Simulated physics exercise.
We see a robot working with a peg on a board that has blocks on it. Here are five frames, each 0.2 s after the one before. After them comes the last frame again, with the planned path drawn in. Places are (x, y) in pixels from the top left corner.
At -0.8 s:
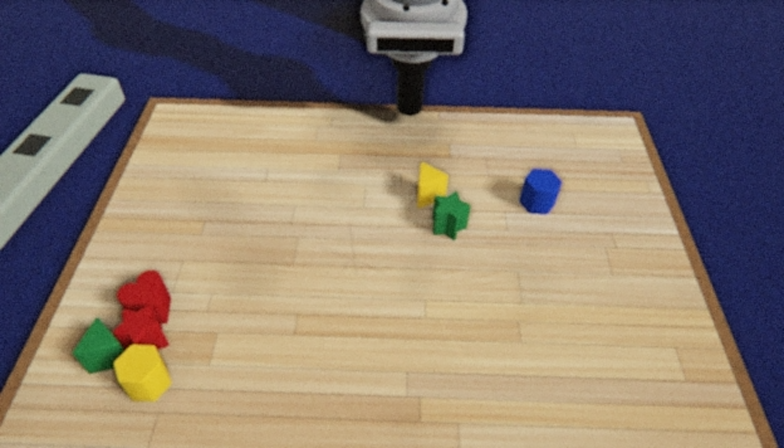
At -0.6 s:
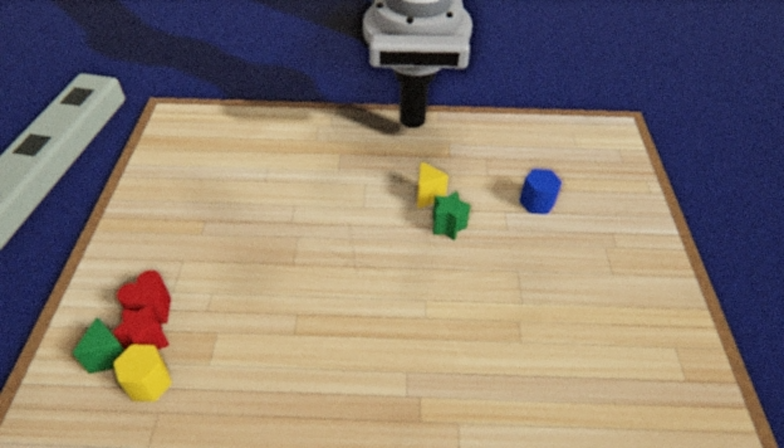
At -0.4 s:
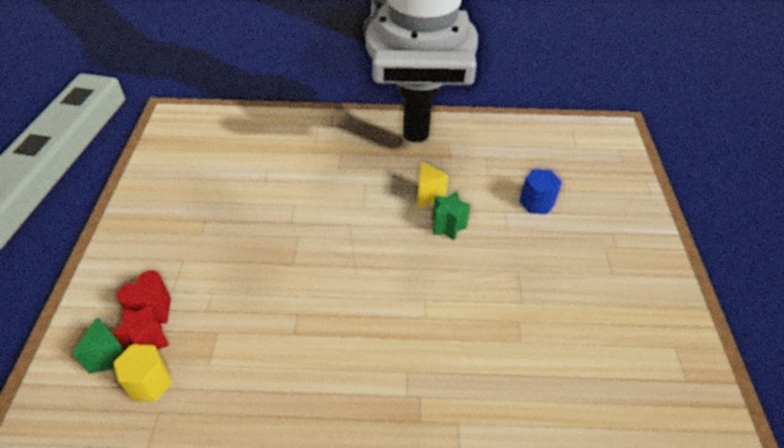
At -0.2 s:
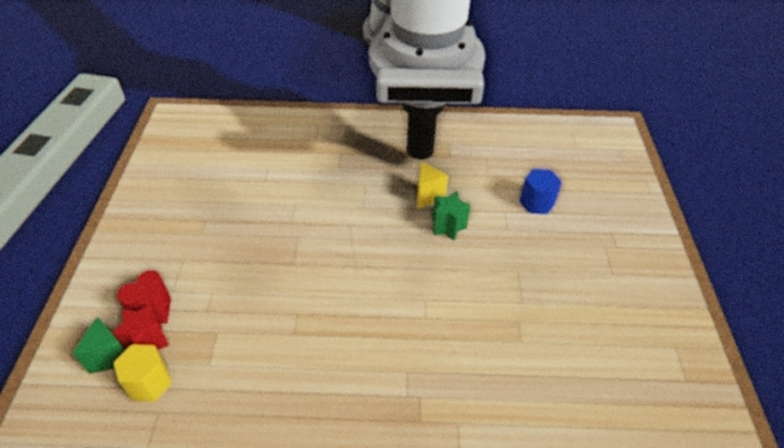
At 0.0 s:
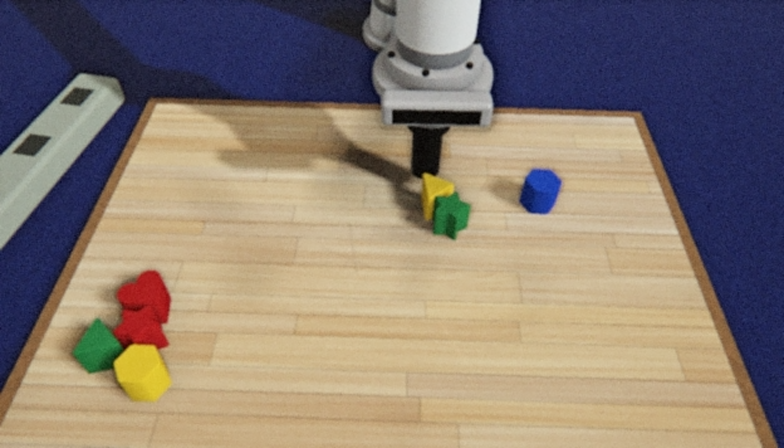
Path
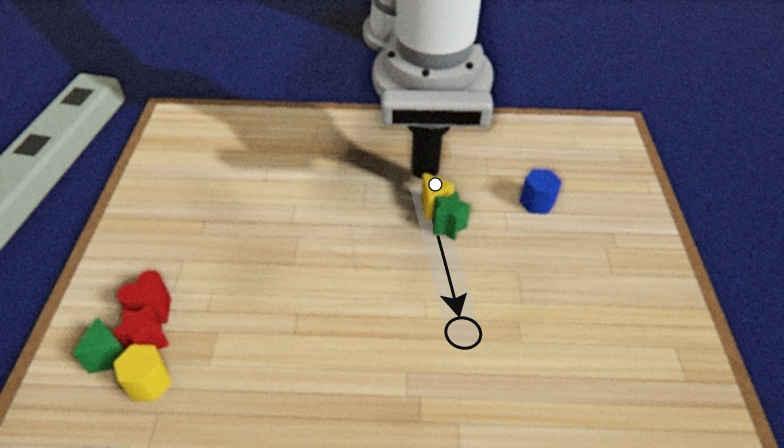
A robot arm moves its black peg toward the yellow triangular block and nudges it slightly.
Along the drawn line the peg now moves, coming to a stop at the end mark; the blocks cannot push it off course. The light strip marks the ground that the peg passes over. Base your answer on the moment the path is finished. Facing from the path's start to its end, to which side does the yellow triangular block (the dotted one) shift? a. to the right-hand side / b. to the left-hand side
a
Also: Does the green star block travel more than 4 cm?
Yes - that is the case.
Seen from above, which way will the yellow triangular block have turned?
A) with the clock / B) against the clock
I'll go with A - with the clock.
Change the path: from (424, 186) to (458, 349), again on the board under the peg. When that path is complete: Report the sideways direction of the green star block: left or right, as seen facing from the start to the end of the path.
Moves left.
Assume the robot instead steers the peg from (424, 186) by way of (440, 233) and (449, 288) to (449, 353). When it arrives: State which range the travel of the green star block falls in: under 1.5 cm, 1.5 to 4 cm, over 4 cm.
Displaced more than 4 cm.
Path on the board, in a line from (424, 186) to (463, 333); the dot is on the yellow triangular block.
What follows on the original path. One third of the way, peg (438, 213); yellow triangular block (438, 226), turned 25° anticlockwise; green star block (468, 224), turned 60° anticlockwise.
Two thirds of the way, peg (451, 262); yellow triangular block (445, 277); green star block (482, 243).
At the end, peg (466, 318); yellow triangular block (446, 331), turned 35° clockwise; green star block (482, 243), turned 160° anticlockwise.
